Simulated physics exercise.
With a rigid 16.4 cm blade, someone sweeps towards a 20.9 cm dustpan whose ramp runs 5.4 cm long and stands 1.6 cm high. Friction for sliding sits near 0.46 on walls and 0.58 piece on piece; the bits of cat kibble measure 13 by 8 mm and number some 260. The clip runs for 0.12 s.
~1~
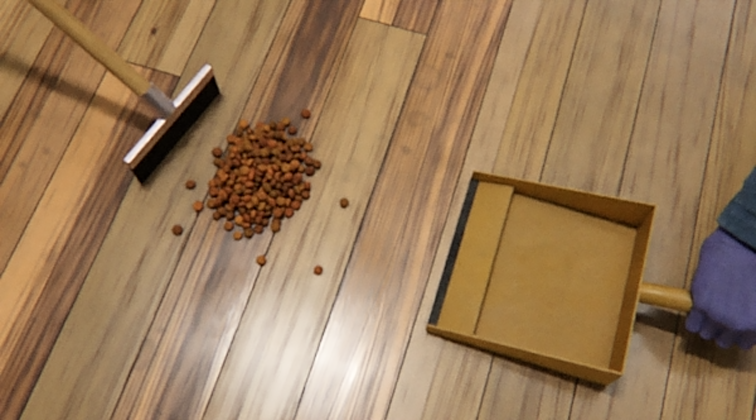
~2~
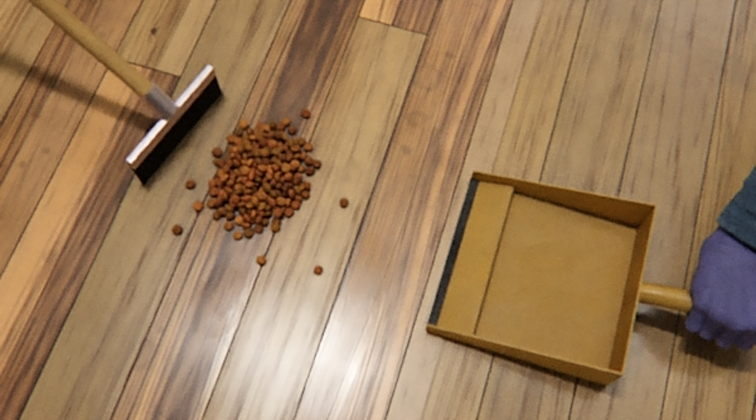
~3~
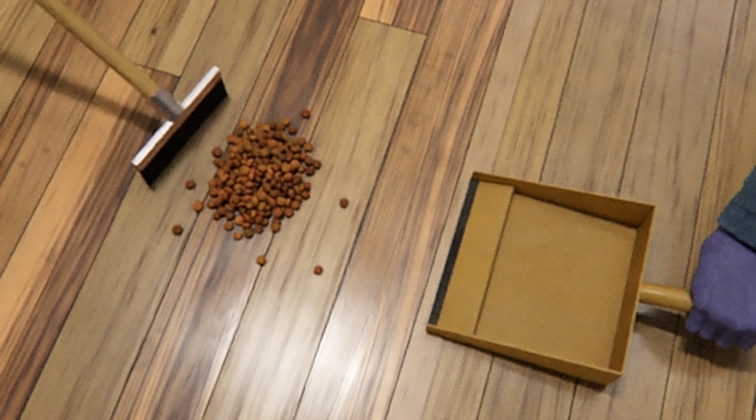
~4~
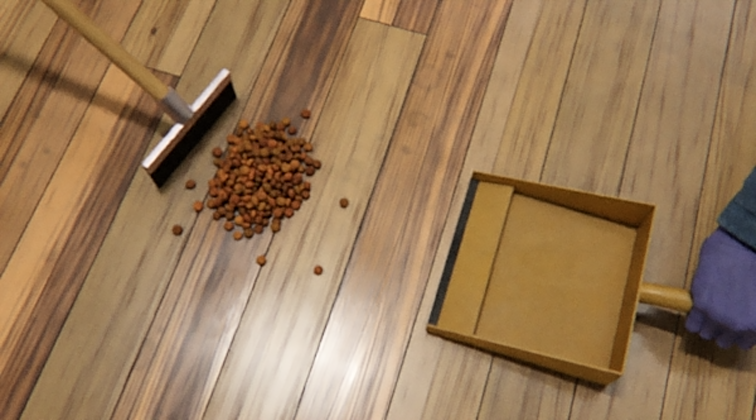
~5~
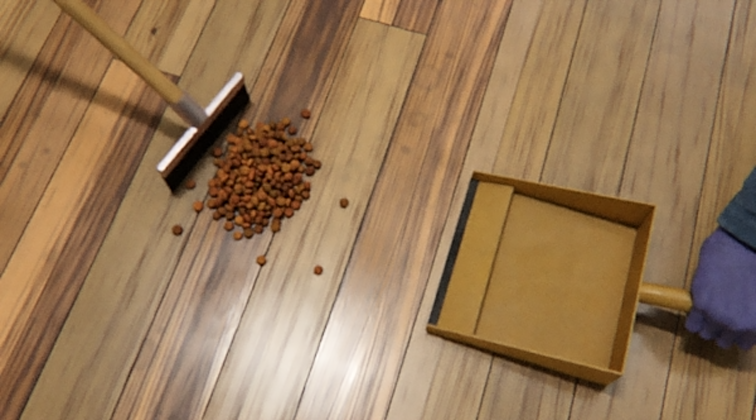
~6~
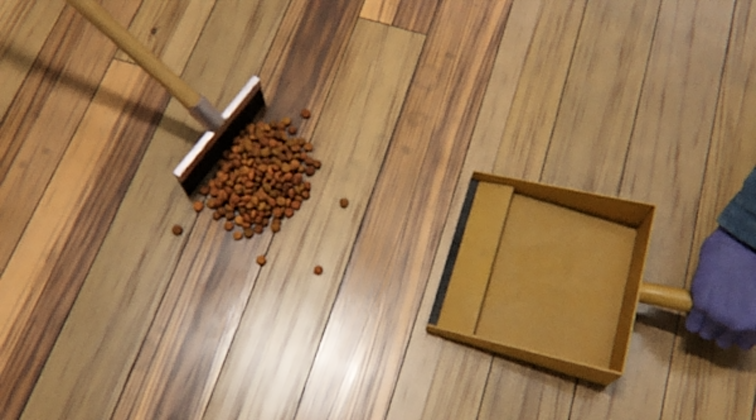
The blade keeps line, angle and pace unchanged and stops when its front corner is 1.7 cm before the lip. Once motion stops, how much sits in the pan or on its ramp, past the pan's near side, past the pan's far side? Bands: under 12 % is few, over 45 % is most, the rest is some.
Pan: Some; near side: Few; far side: Few.
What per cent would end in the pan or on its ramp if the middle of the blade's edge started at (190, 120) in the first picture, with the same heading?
Estimate: ~ 20 %.
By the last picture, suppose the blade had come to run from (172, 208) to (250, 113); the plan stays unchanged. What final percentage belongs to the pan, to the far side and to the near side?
You'd see pan at 20, far at 5 and near at 40.
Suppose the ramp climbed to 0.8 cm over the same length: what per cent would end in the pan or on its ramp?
Estimate: About 30 in a hundred.
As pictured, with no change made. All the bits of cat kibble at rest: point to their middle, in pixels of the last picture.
Approximately (435, 255) in the last picture.
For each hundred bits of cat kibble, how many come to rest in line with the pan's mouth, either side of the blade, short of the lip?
Some 65 per cent end up there.
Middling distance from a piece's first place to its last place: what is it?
Median shift: Approx. 24 cm.
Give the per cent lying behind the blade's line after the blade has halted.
Some 30 percent, give or take.
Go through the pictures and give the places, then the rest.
The first frame shows blade from (131, 163) to (209, 73), moved 0.0 cm, 0 of the pieces shifted so far; middle of the pieces at (260, 173); pan at (551, 281).
The second frame shows blade from (133, 164) to (211, 73), moved 0.3 cm, 0 of the pieces shifted so far; middle of the pieces at (260, 173).
The third frame shows blade from (139, 165) to (217, 74), moved 1.1 cm, 0 of the pieces shifted so far; middle of the pieces at (260, 173).
The fourth frame shows blade from (149, 168) to (227, 77), moved 2.4 cm, 0 of the pieces shifted so far; middle of the pieces at (260, 173).
The fifth frame shows blade from (163, 172) to (240, 80), moved 4.3 cm, 0 of the pieces shifted so far; middle of the pieces at (260, 173).
The sixth frame shows blade from (180, 176) to (256, 84), moved 6.5 cm, 14 of the pieces shifted so far; middle of the pieces at (260, 174); pan at (551, 281).
Then, 0.16 s after the last picture, middle of the blade 17 cm from the lip; 0 % over the lip, far side 5 %, near side 0 %.
Then, 0.26 s after the last picture, middle of the blade 8 cm from the lip; 0 % over the lip, far side 5 %, near side 0 %.
Then, 0.50 s after the last picture, middle of the blade 4 cm from the lip; 25 % over the lip, far side 5 %, near side 5 %.
In the end, pan 25 %, near side 5 %, far side 5 %, in front of the lip or behind the blade 65 %.
